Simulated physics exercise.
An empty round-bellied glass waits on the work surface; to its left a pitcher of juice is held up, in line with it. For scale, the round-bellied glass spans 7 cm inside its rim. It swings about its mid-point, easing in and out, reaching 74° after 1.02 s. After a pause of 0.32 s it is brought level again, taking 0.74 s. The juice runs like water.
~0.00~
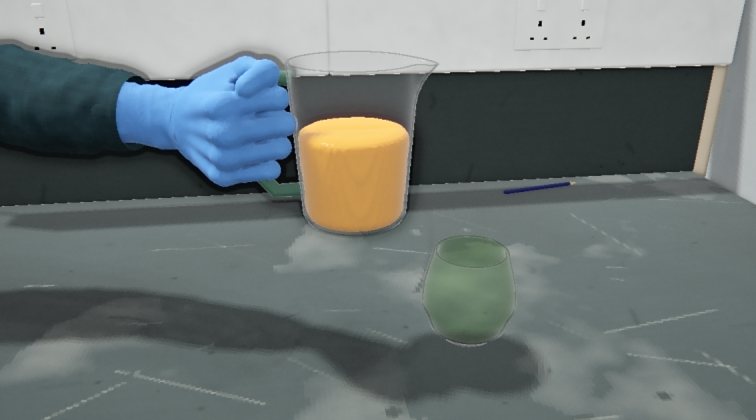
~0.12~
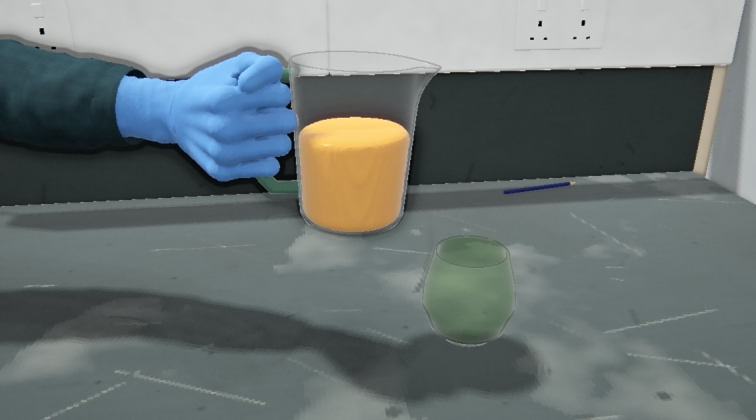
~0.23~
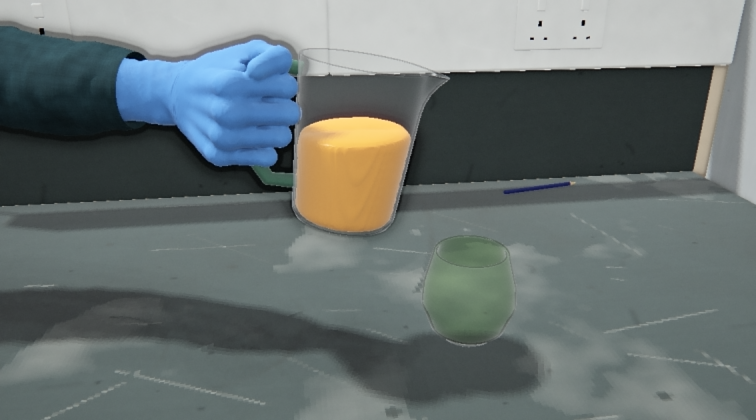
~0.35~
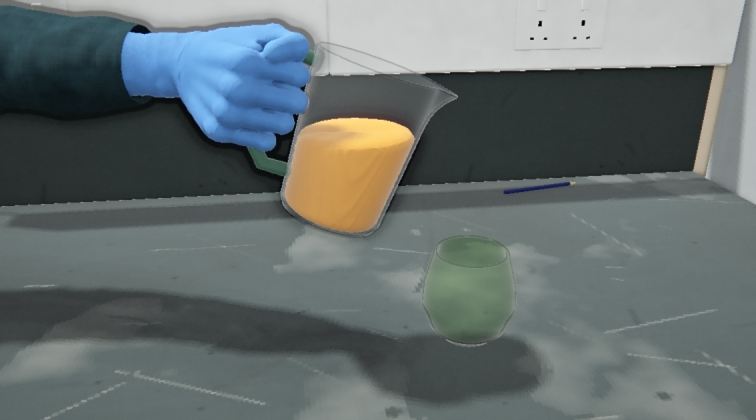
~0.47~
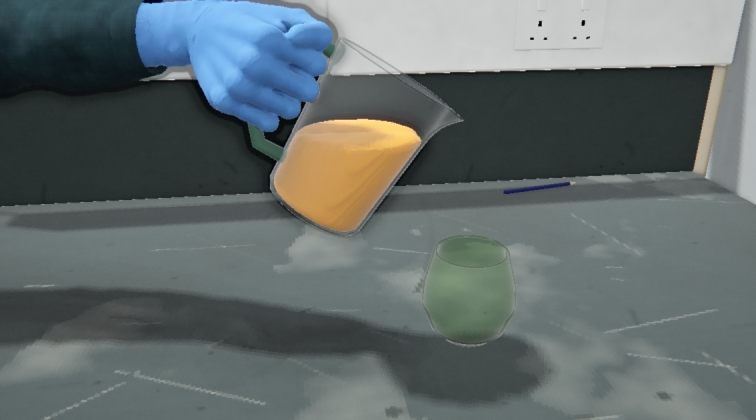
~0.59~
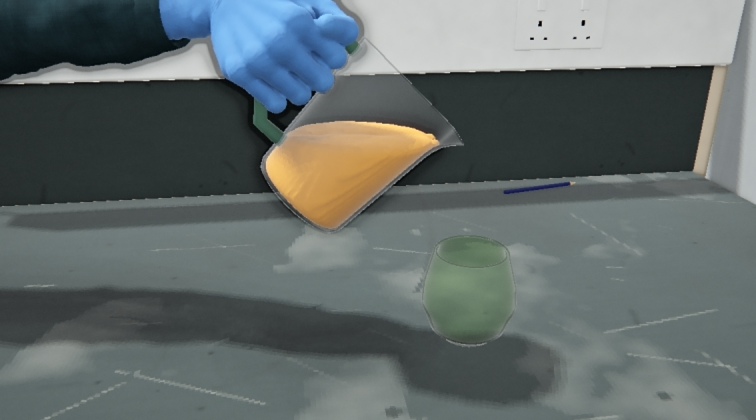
A blue-gloved hand tilting a clear pitcher of orange juice steadily rightward, the juice reaching its spout, above a small greenish glass.
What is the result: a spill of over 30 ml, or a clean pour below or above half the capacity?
Expect this: A mess beside it.
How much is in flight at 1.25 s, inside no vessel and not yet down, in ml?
About 140 ml.
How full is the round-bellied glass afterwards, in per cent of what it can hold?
Near 55 in a hundred.
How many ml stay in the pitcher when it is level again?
Some 210 ml.
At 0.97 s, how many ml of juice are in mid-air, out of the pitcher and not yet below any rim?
Close to 70 ml.
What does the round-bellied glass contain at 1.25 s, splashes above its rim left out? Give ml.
About 130 ml.
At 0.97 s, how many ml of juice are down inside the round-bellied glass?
Close to 60 ml.
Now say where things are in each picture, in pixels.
Tilt 0°; pouring edge (438, 61); surface from (310, 131) to (393, 128); the round-bellied glass's rim runs from (437, 255) to (505, 251), in the first frame.
Tilt 2°; pouring edge (441, 65); surface from (311, 131) to (394, 127), in the second frame.
Tilt 9°; pouring edge (449, 76); surface from (310, 132) to (397, 128), in the third frame.
Tilt 20°; pouring edge (457, 94); surface from (301, 136) to (402, 129), in the fourth frame.
Tilt 32°; pouring edge (463, 118); surface from (293, 145) to (406, 132), in the fifth frame.
Tilt 46°; pouring edge (463, 143); surface from (281, 147) to (420, 134), in the sixth frame.
By 0.97 s the tilt is 74° and the round-bellied glass has 60 ml, the pitcher 435 ml, and 0 ml is on the work surface.
By 1.25 s the tilt is 74° and the round-bellied glass has 125 ml, the pitcher 280 ml, and 15 ml is on the work surface.
By 1.54 s the tilt is 61° and the round-bellied glass has 210 ml, the pitcher 215 ml, and 85 ml is on the work surface.
By 1.86 s the tilt is 15° and the round-bellied glass has 250 ml, the pitcher 210 ml, and 100 ml is on the work surface.
At rest the round-bellied glass has 250 ml, the pitcher 210 ml, and 100 ml is on the work surface.
